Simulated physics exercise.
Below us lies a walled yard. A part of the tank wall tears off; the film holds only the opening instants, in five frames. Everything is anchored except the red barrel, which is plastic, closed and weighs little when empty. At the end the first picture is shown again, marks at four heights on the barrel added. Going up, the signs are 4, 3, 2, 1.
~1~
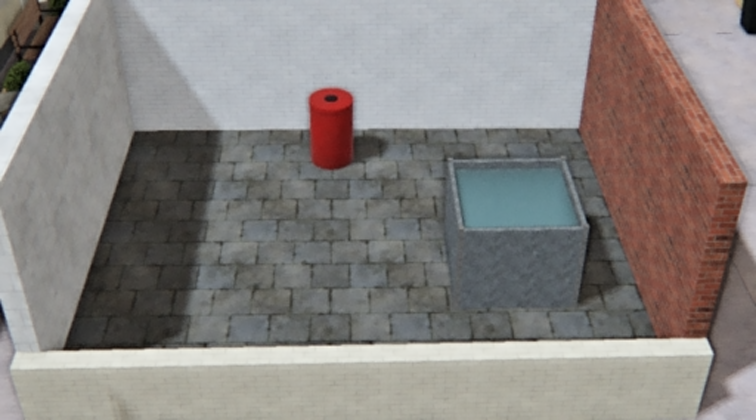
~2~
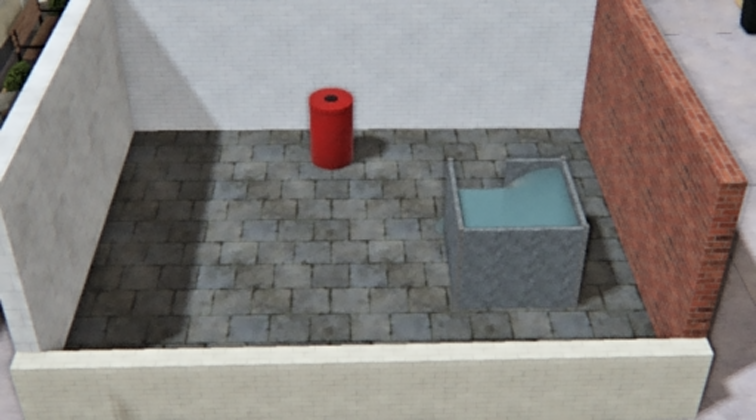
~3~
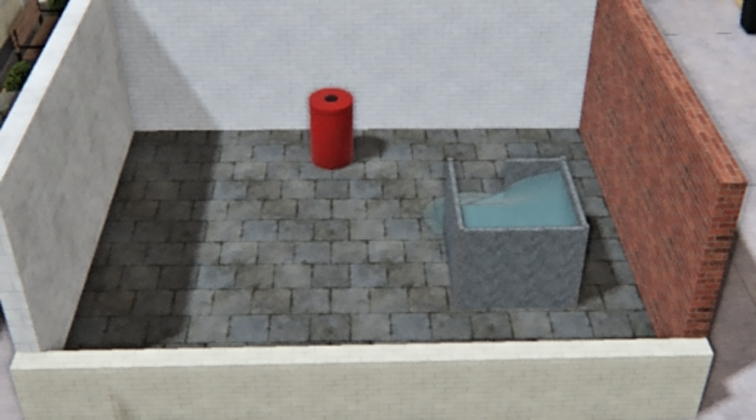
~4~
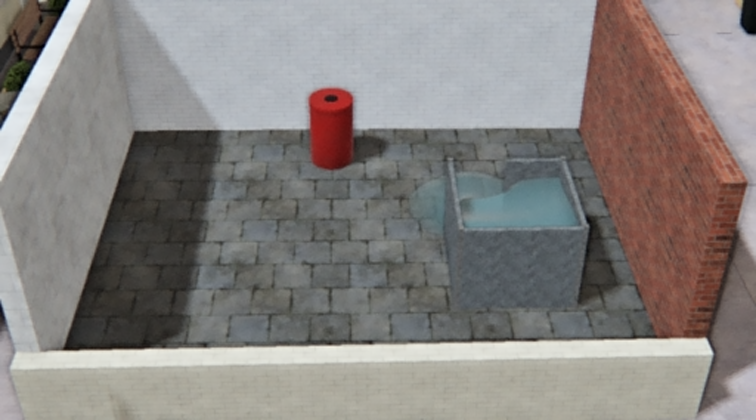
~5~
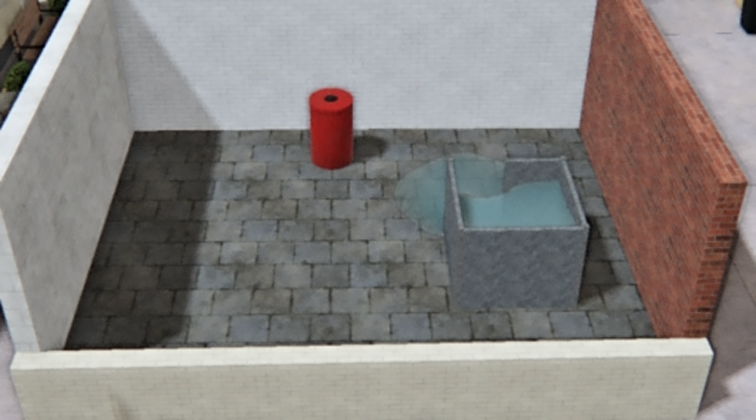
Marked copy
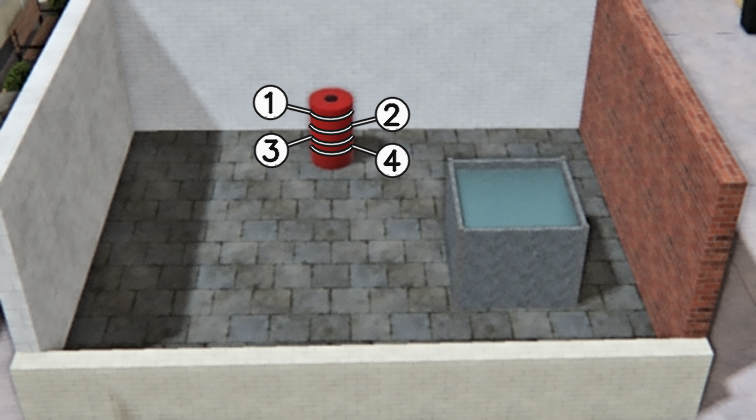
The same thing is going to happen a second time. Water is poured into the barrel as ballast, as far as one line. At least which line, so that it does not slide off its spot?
4 is the one.
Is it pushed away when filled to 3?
No, not at all.
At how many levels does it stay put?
All four.
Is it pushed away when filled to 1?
No, that is safe.
In white, 1 at (330, 119); 2 at (331, 132); 3 at (331, 144); 4 at (332, 154); from the bottom up 4, 3, 2, 1.
With 1, it does not move.
With 2, it does not move.
With 3, it does not move.
With 4, it does not move.
